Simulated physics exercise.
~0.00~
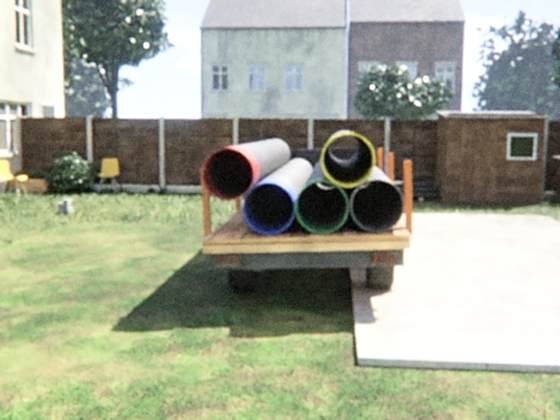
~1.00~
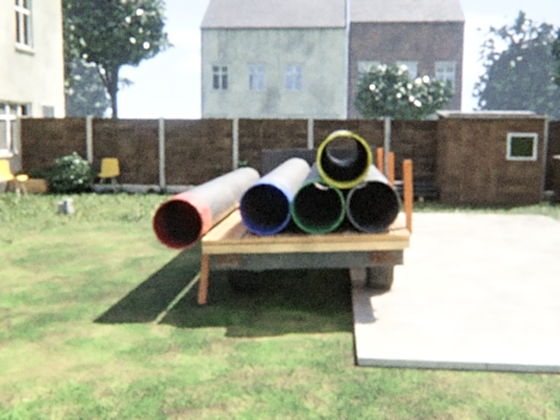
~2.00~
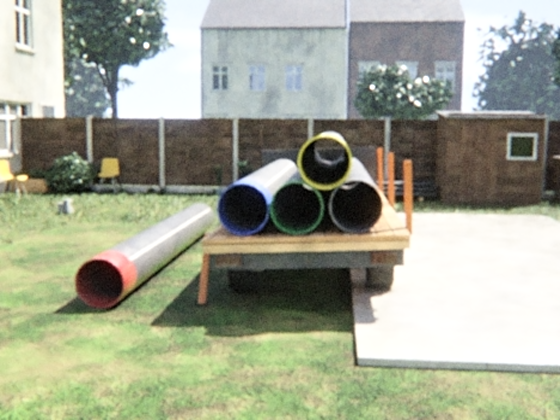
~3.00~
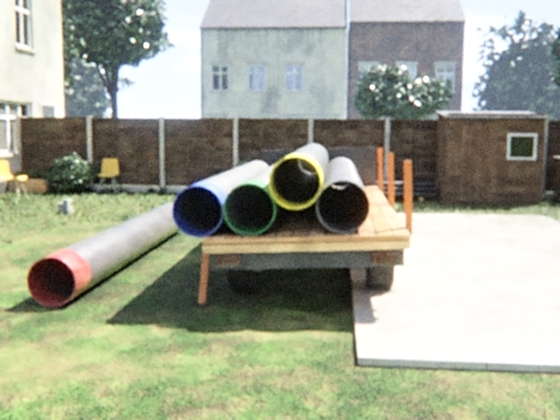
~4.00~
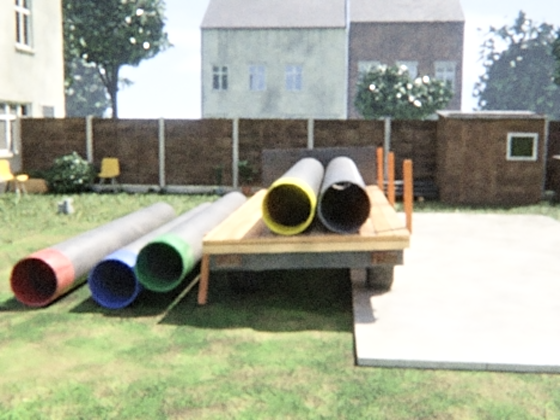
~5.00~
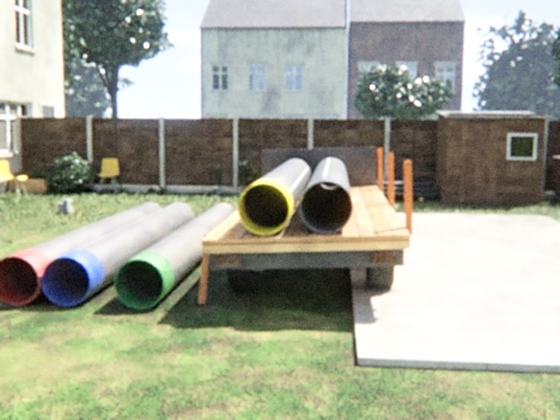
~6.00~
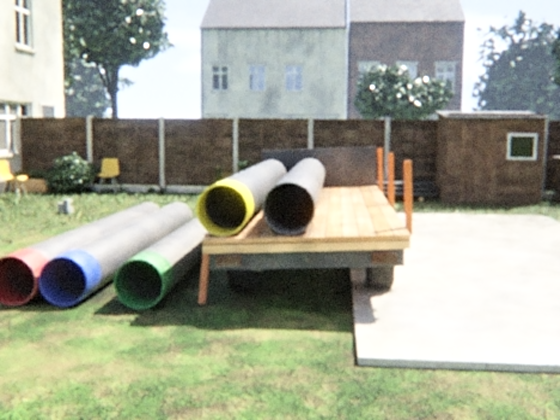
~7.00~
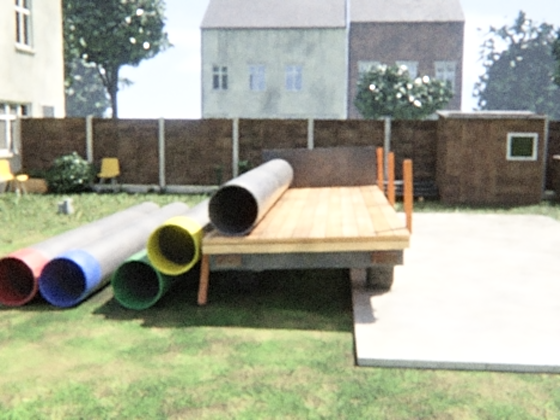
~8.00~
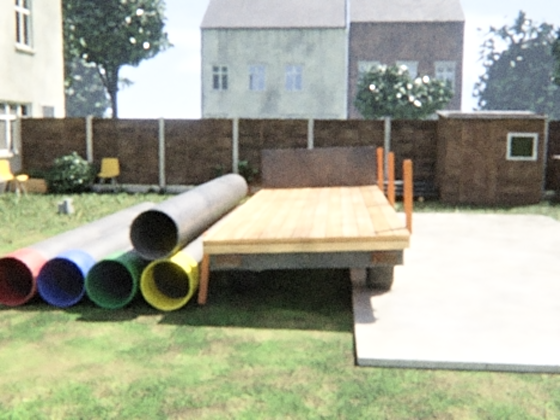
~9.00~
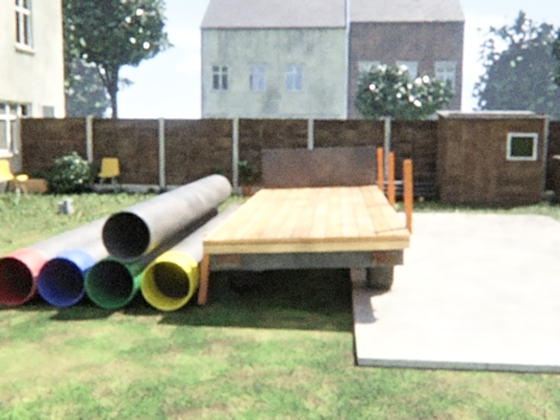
Five large pipes, with red, blue, green, yellow and plain dark rims, sit stacked on a wooden trailer deck in a sunny yard. The red-rimmed one rolls off the left side first and travels across the grass. The rest shift left, and the yellow-rimmed pipe sinks from the top as the blue and green ones drop to the ground. Yellow and the dark pipe then roll across the deck, and yellow slips over the edge. The dark pipe follows and ends resting on top of the row lying left of the empty trailer.
